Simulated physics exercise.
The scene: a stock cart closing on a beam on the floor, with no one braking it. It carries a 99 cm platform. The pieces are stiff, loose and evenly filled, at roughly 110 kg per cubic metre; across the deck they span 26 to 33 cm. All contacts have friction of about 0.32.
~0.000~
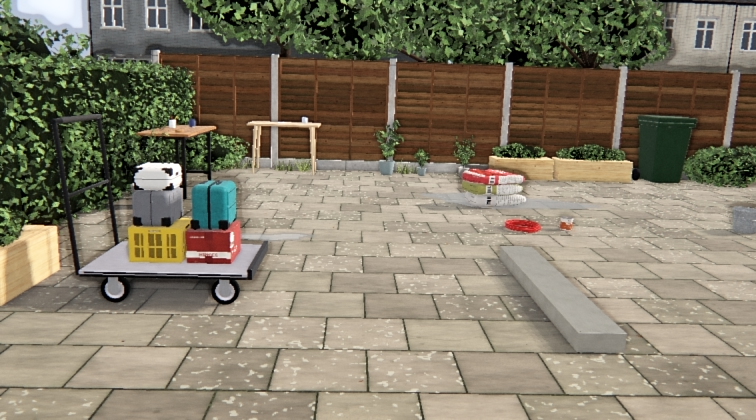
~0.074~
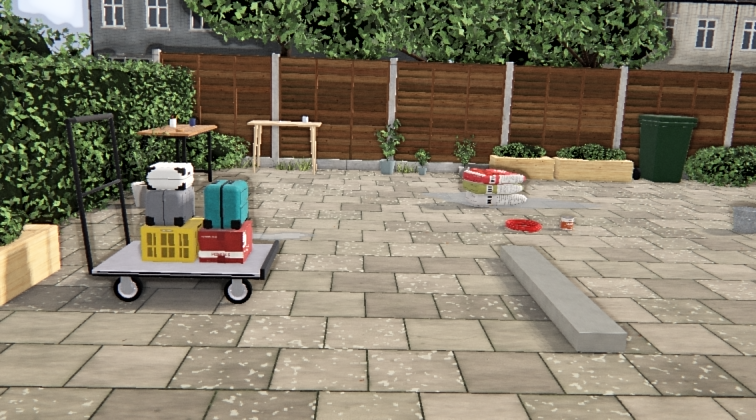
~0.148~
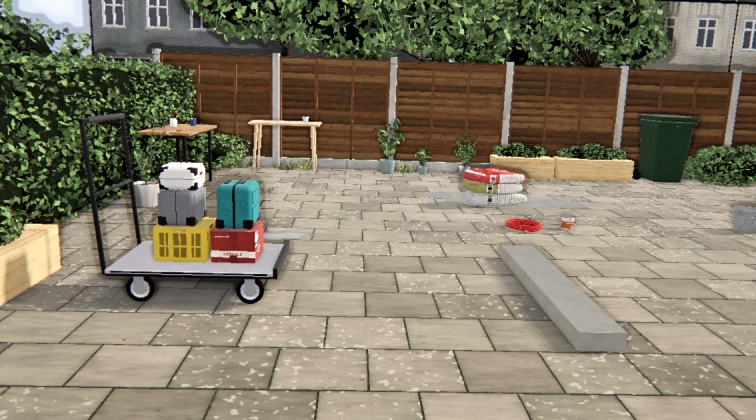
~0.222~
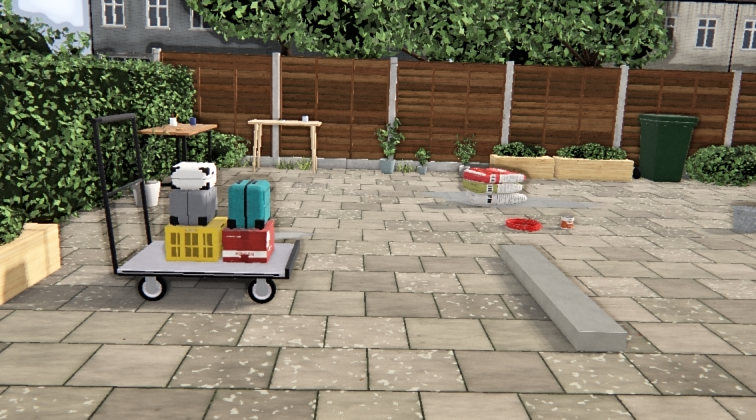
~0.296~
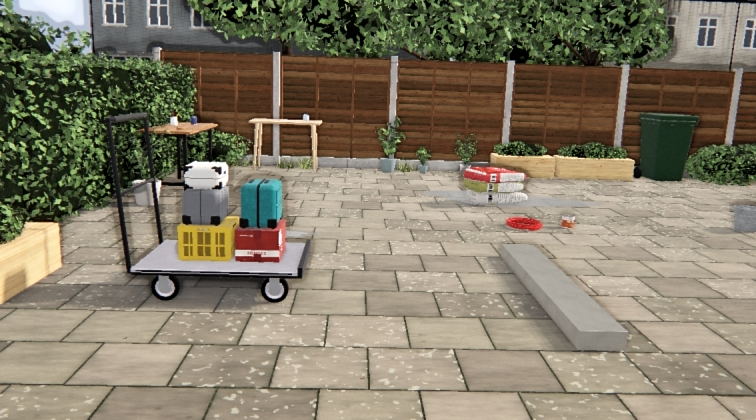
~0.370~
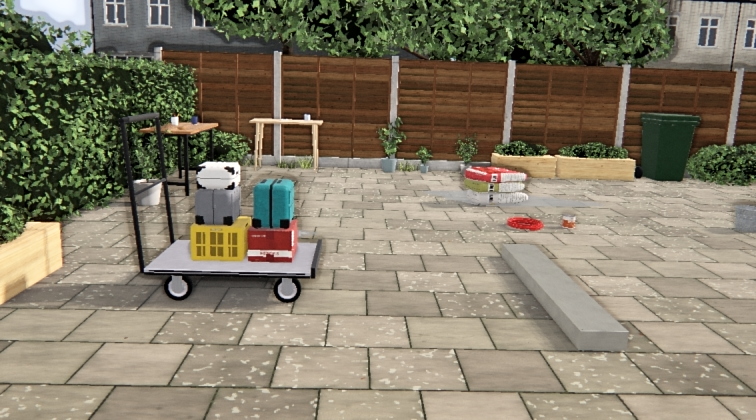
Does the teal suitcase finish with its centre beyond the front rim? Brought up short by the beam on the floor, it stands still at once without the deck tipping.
No.
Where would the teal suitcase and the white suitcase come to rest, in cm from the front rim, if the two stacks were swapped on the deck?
Result: Teal 50 cm behind rim; white 10 cm behind rim.
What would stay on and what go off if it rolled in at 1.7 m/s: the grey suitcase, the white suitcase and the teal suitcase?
Well, grey stays on, white comes off and teal comes off.
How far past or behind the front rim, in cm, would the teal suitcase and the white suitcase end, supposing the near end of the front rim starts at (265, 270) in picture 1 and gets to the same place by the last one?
Rest positions: Teal 20 cm behind rim; white 50 cm behind rim.
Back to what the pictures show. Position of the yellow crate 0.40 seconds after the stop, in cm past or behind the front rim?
Behind the rim by about 50 cm.
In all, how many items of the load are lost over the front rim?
0.
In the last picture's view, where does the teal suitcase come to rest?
Resting point approx. (537, 211).
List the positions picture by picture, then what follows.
Teal suitcase (214, 204), yellow crate (162, 239), rim corner (249, 274); 189 cm still to roll, in the first picture.
Teal suitcase (226, 204), yellow crate (175, 239), rim corner (262, 274); 182 cm still to roll, in the second picture.
Teal suitcase (238, 204), yellow crate (186, 239), rim corner (275, 273); 174 cm still to roll, in the third picture.
Teal suitcase (249, 204), yellow crate (198, 239), rim corner (287, 273); 167 cm still to roll, in the fourth picture.
Teal suitcase (262, 203), yellow crate (210, 238), rim corner (300, 273); 160 cm still to roll, in the fifth picture.
Teal suitcase (274, 203), yellow crate (222, 238), rim corner (313, 273); 152 cm still to roll. Speed about 1.0 m/s, in the sixth picture.
Impact comes at 1.91 s.
After 2.31 s the teal suitcase is 11 cm behind the rim, tilted 0°, near (537, 211) in the last picture's view.
After 2.71 s the teal suitcase is 11 cm behind the rim, tilted 0°, near (537, 211) in the last picture's view.
When all is still (2.9 s), nothing is past the rim; behind it, teal suitcase, yellow crate, white suitcase, grey suitcase and red parcel.
